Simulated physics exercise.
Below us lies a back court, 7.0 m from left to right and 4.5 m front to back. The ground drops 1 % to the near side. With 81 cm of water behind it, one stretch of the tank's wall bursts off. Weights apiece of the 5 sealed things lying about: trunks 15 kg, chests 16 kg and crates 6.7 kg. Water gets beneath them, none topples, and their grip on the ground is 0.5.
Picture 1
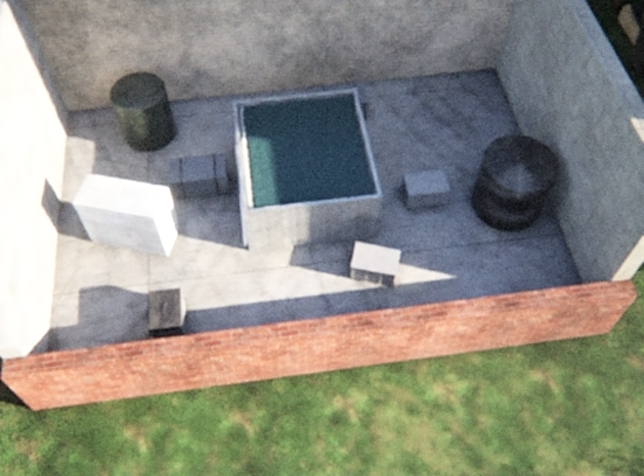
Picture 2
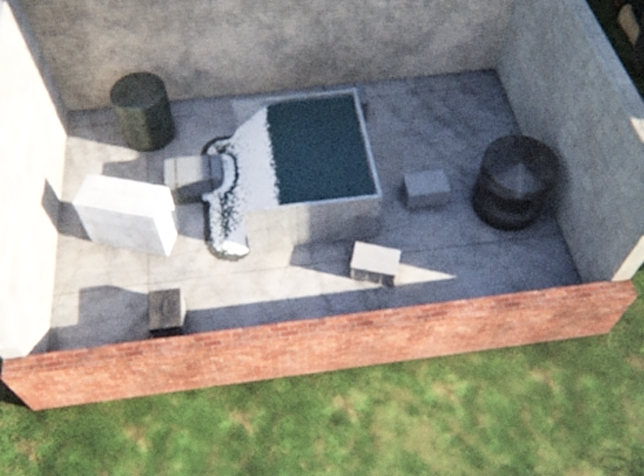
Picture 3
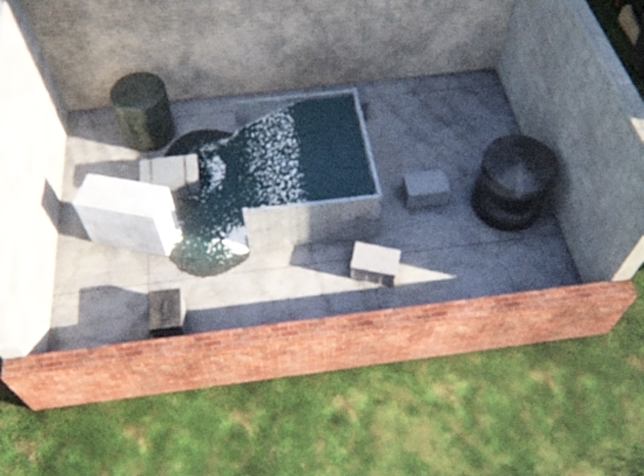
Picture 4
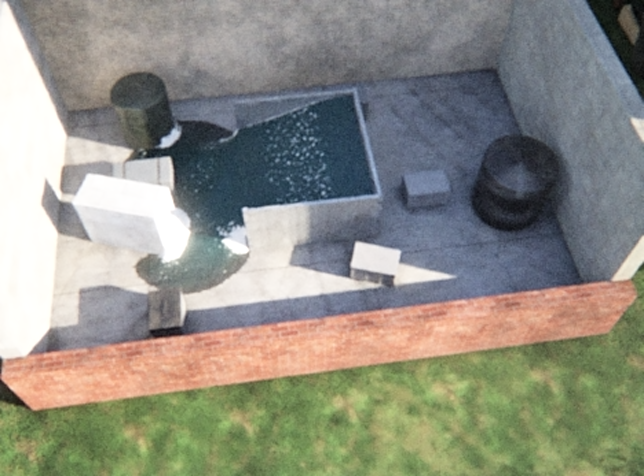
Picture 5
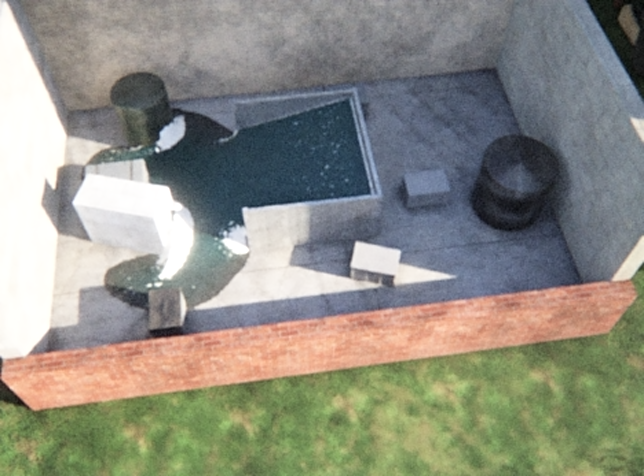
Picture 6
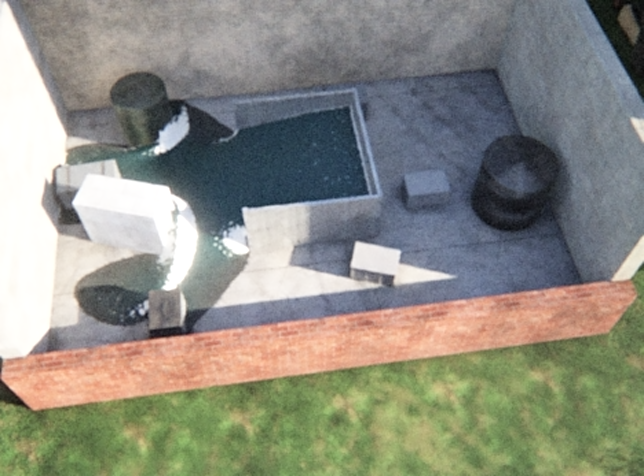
Walled back court with water bursting from the left side of a raised tank, spreading around a barrel and pushing a trunk left.
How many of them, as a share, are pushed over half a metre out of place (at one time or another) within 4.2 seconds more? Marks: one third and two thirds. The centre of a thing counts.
It is at least two thirds.
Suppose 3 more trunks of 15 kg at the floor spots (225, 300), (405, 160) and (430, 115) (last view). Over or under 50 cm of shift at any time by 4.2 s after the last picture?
In turn: Over, less, over.
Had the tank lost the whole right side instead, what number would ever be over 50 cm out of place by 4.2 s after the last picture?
Then 4.
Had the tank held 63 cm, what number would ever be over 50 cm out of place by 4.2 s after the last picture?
In that case 3 of them.
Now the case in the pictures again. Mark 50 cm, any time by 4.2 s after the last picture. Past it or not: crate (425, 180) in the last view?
Answer: Under.
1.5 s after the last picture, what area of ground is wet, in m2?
Some 16 m2.
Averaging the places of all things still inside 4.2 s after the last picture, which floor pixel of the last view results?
Around (408, 215).
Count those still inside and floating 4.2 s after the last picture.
At that moment 2.
Then, 0.4 s after the last picture 1 of 5 are over 50 cm from their spots; 1 afloat.
Then, 1.5 s after the last picture 1 of 5 are over 50 cm from their spots; 2 afloat.
Then, 2.8 s after the last picture 3 of 5 are over 50 cm from their spots; 3 afloat.
Then, 4.2 s after the last picture 4 of 5 are over 50 cm from their spots, and 4 have been at some point; 2 afloat.
